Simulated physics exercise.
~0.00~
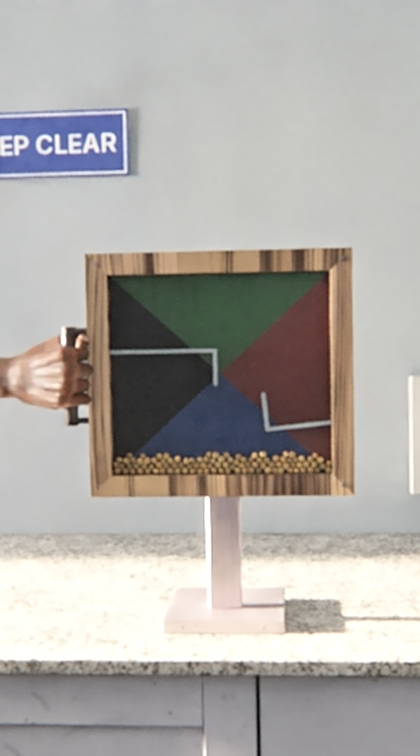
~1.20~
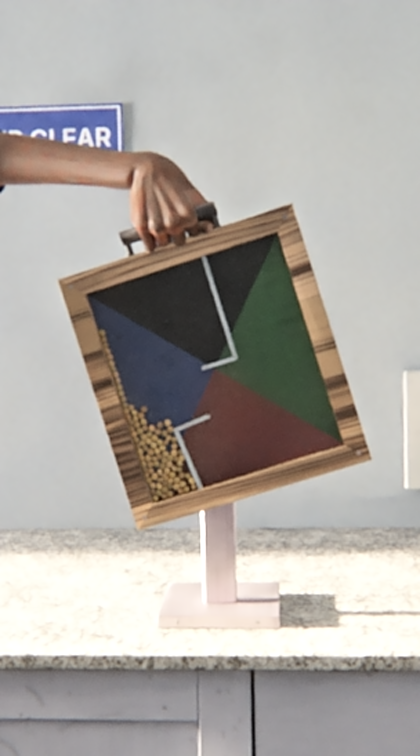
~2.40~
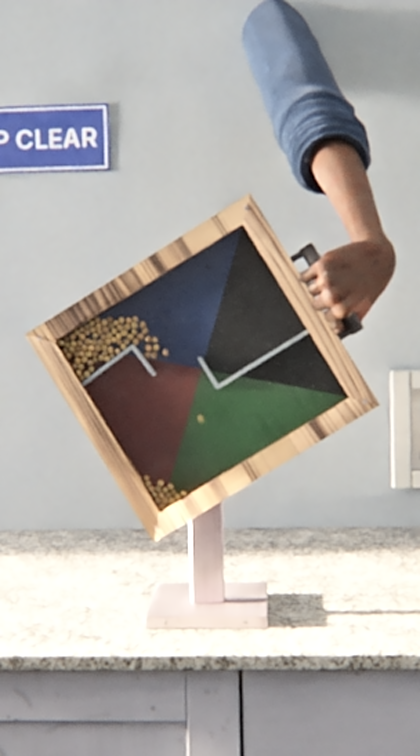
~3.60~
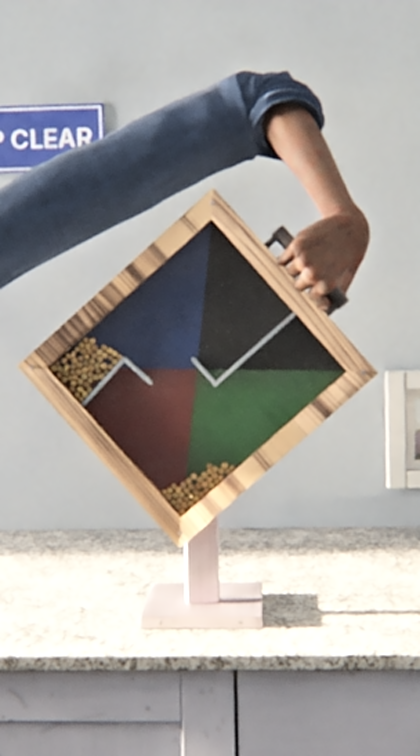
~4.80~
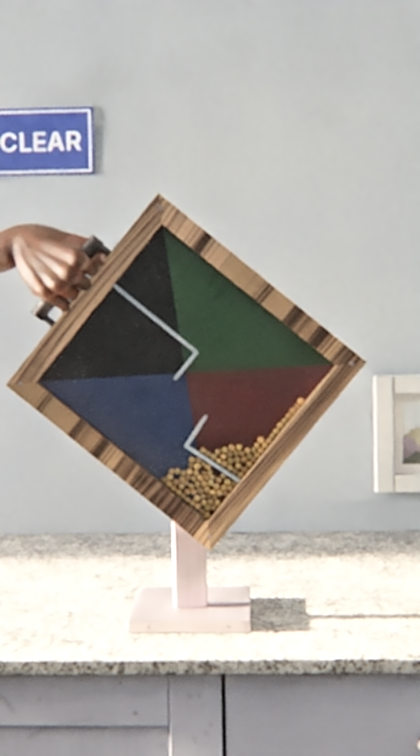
A hand on the handle turned a wood-framed box of small beads clockwise on its stand, spilling them past pale inner ledges, then swung it partway back until it sat tilted with the beads heaped at the bottom corner, mostly over red, the rest over blue.
